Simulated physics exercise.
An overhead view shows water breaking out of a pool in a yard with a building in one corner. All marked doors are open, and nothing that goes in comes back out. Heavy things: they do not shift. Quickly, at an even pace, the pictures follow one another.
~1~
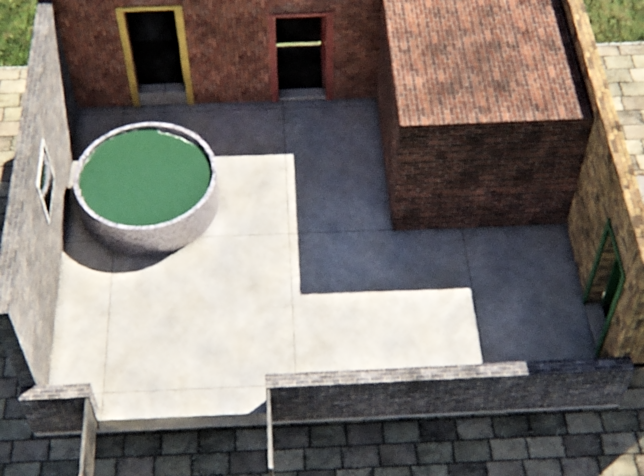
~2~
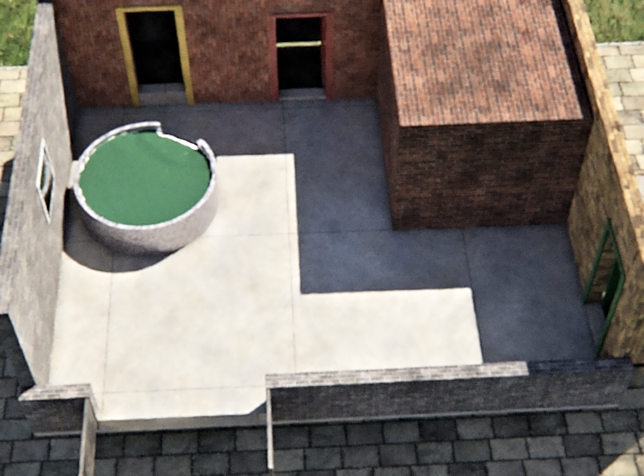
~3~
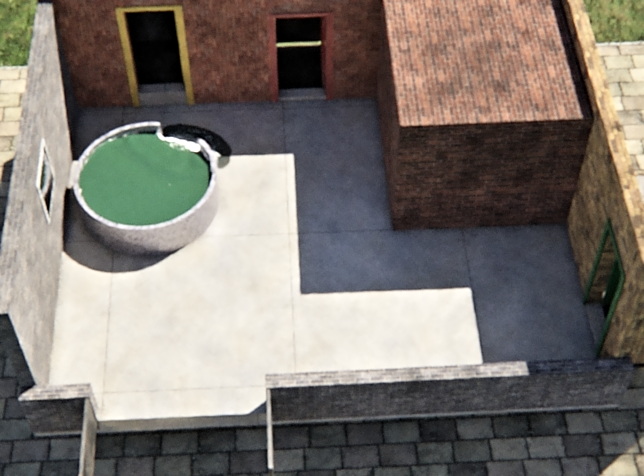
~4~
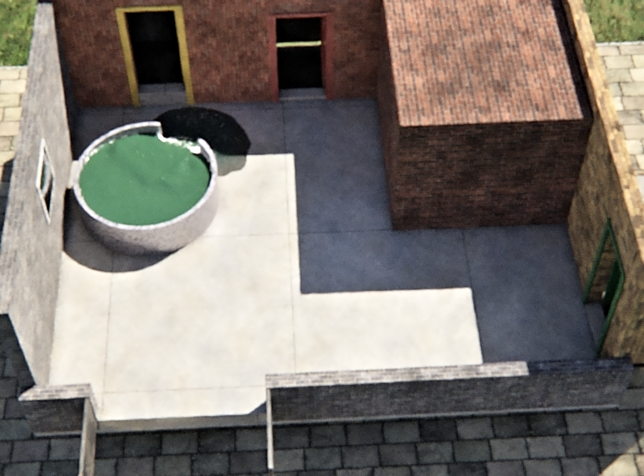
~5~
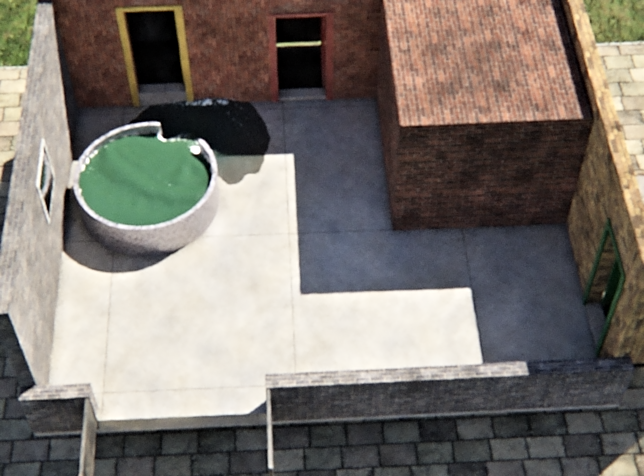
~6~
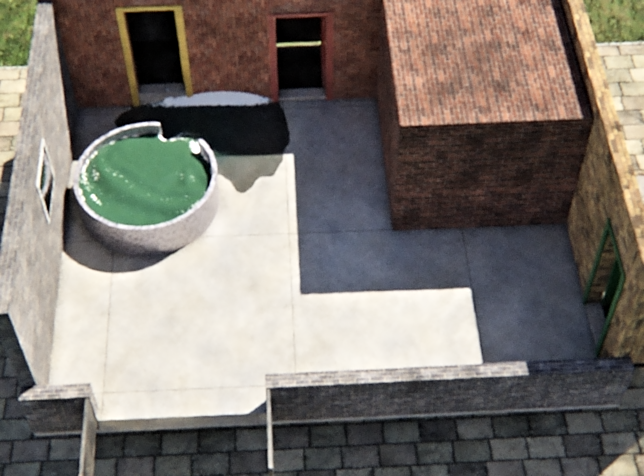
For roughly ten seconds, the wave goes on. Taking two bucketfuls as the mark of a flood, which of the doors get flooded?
The yellow door stays below the mark, the green door stays below the mark, the red door gets flooded.
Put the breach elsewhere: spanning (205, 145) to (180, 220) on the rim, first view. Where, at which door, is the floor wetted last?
I'd say the yellow one.
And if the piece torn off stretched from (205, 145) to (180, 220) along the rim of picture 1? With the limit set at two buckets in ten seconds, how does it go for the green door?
Here the green door overshoots.
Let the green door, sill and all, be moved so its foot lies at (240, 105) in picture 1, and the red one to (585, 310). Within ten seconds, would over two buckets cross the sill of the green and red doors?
I'd say the green door beats the mark and the red door remains short of it.
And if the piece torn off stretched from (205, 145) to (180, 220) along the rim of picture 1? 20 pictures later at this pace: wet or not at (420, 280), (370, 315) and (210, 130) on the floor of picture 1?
Going through them, the first would be submerged, the next submerged and the last still bare.
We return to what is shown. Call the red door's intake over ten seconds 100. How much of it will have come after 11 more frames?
It would be roughly 25 percent of the ten-second total.
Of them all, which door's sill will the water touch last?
The green-painted one.
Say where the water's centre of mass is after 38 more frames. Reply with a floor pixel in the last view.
Close to (230, 205).
A moment on, water covers 15 % of the floor; the yellow door wet at the sill, nothing in, the green door not reached, the red door under two buckets in.
Next, water covers 20 % of the floor; the yellow door wet at the sill, nothing in, the green door not reached, the red door under two buckets in.
Then, water covers 30 % of the floor; the yellow door wet at the sill, nothing in, the green door not reached, the red door over two buckets in.
Later, water covers 65 % of the floor; the yellow door wet at the sill, nothing in, the green door not reached, the red door over two buckets in.
In the end, water covers 85 % of the floor; the yellow door wet at the sill, nothing in, the green door under two buckets in, the red door over two buckets in.
